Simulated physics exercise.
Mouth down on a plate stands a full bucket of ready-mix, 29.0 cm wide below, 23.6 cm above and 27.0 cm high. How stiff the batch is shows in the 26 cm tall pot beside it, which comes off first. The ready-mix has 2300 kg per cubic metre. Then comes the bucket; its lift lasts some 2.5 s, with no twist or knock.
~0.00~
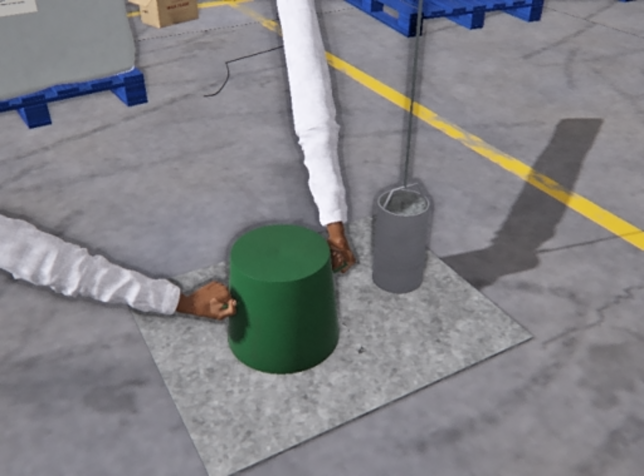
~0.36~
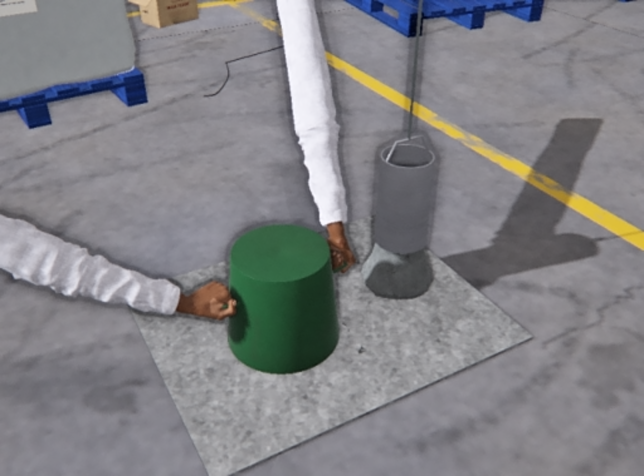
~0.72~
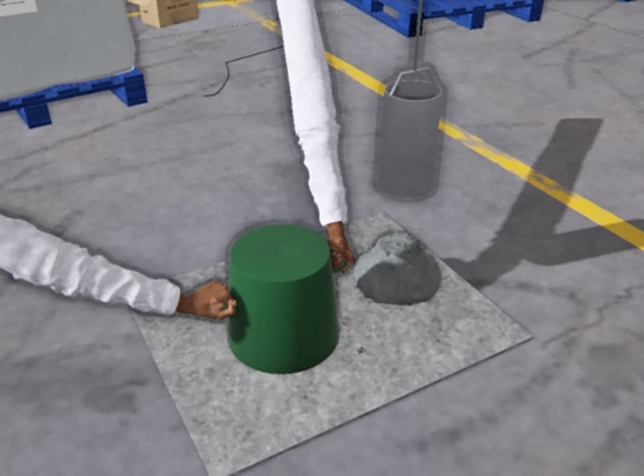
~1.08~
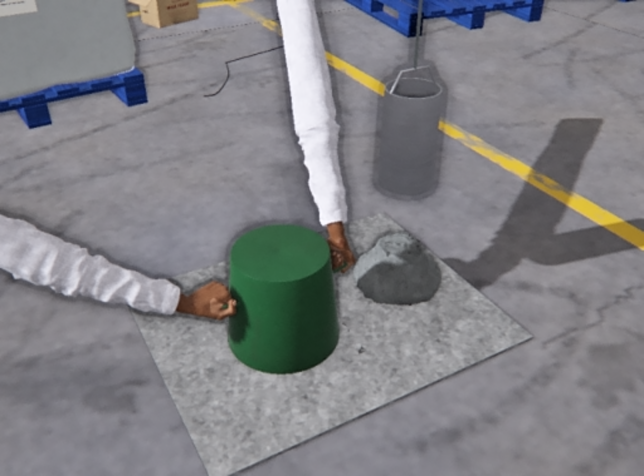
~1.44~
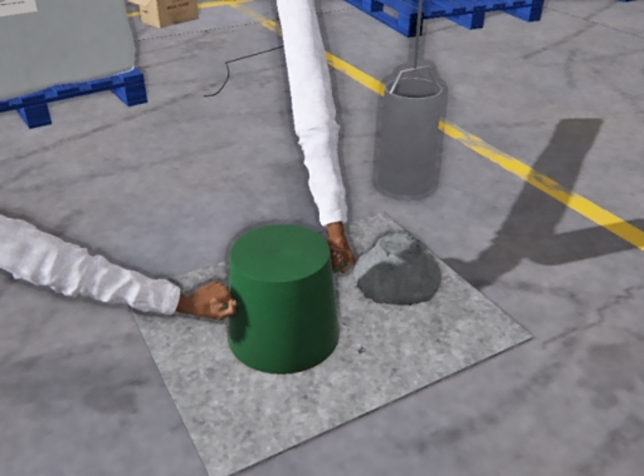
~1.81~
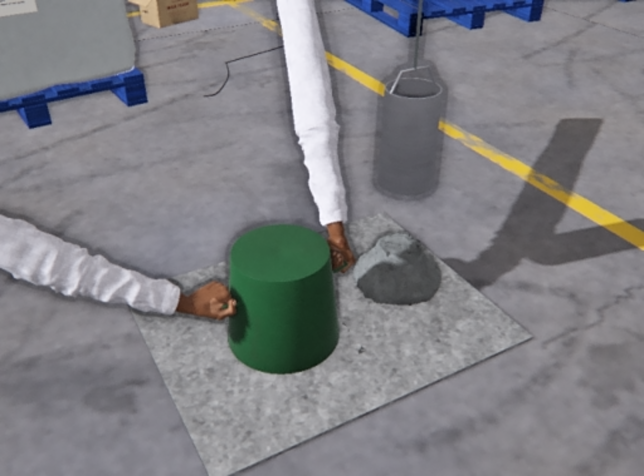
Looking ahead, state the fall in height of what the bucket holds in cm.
Some 10 cm.
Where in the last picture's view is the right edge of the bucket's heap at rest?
Near (366, 336).
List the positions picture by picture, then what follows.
In the first picture, middle of the pot's mouth at (404, 203), still down; middle of the bucket's top at (280, 252), not yet moved.
In the second picture, middle of the pot's mouth at (408, 157), raised 14 cm; middle of the bucket's top at (280, 252), not yet moved.
In the third picture, middle of the pot's mouth at (413, 91), raised 32 cm; the pot's heap 13 cm high and 27 cm wide, top at (400, 245); middle of the bucket's top at (280, 252), not yet moved.
In the fourth picture, middle of the pot's mouth at (413, 89), raised 33 cm; the pot's heap 13 cm high and 27 cm wide, top at (400, 245); middle of the bucket's top at (280, 252), not yet moved.
In the fifth picture, middle of the pot's mouth at (413, 89), raised 33 cm; the pot's heap 13 cm high and 27 cm wide, top at (400, 245); middle of the bucket's top at (280, 252), not yet moved.
In the sixth picture, middle of the pot's mouth at (413, 89), raised 33 cm; the pot's heap 13 cm high and 27 cm wide, top at (400, 245); middle of the bucket's top at (280, 252), not yet moved.
After 2.4 s, the bucket is up 5.8 cm; the ready-mix has come down 3.2 cm to 24 cm and is 33 cm wide.
After 3.1 s, the bucket is up 18 cm; the ready-mix has come down 10 cm to 17 cm and is 44 cm wide.
After 3.7 s, the bucket is up 28 cm; the ready-mix has come down 10 cm to 17 cm and is 44 cm wide.
After 4.4 s, the bucket is clear; the ready-mix has come down 11 cm to 16 cm and is 44 cm wide.
After 5.0 s, at rest, the bucket is clear; the ready-mix has come down 11 cm to 16 cm and is 44 cm wide.
